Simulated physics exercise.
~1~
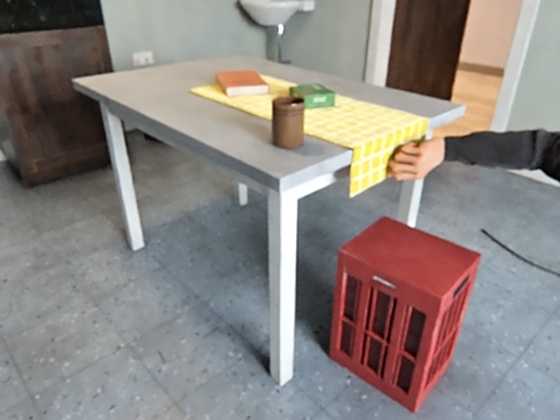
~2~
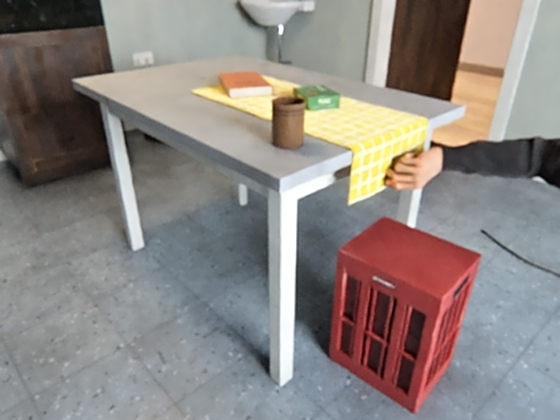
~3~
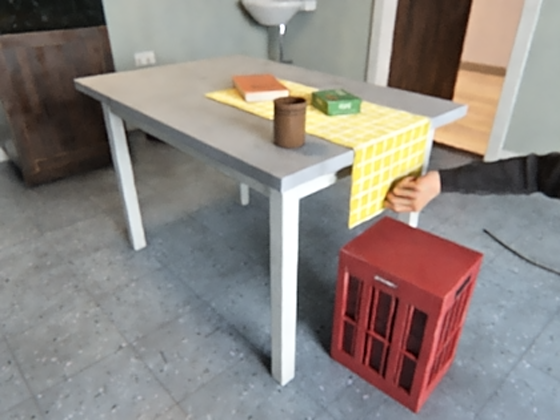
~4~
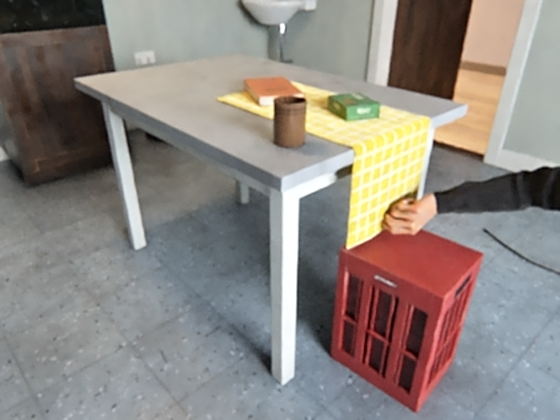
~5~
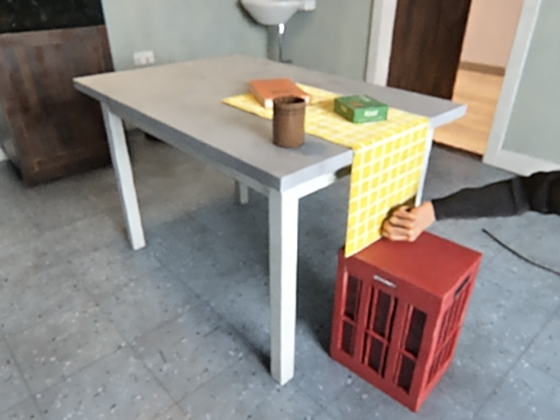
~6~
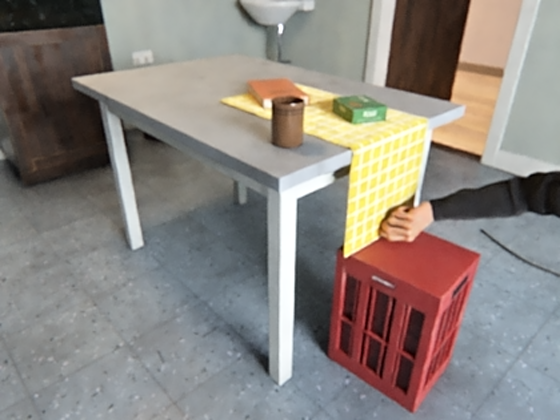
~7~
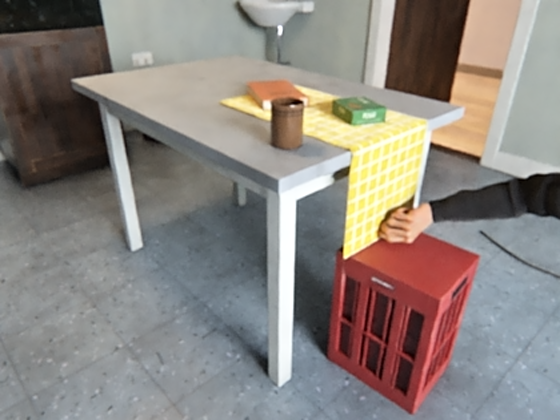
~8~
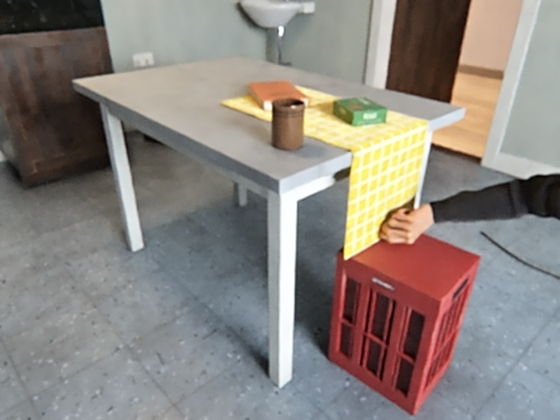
The clip opens on a grey table with white legs, where a yellow checked cloth lies under an orange book and a green packet, with a brown mug standing nearby. A hand reaching in from the right grips the cloth's hanging end above a red crate on the floor. The hand slowly draws the cloth downward, and the book and packet ride along with it to the right while the mug stays put. The hem reaches the top of the crate, and the movement dies away. At the end, the hand still holds the cloth there, and the book, packet and mug all remain on the table.
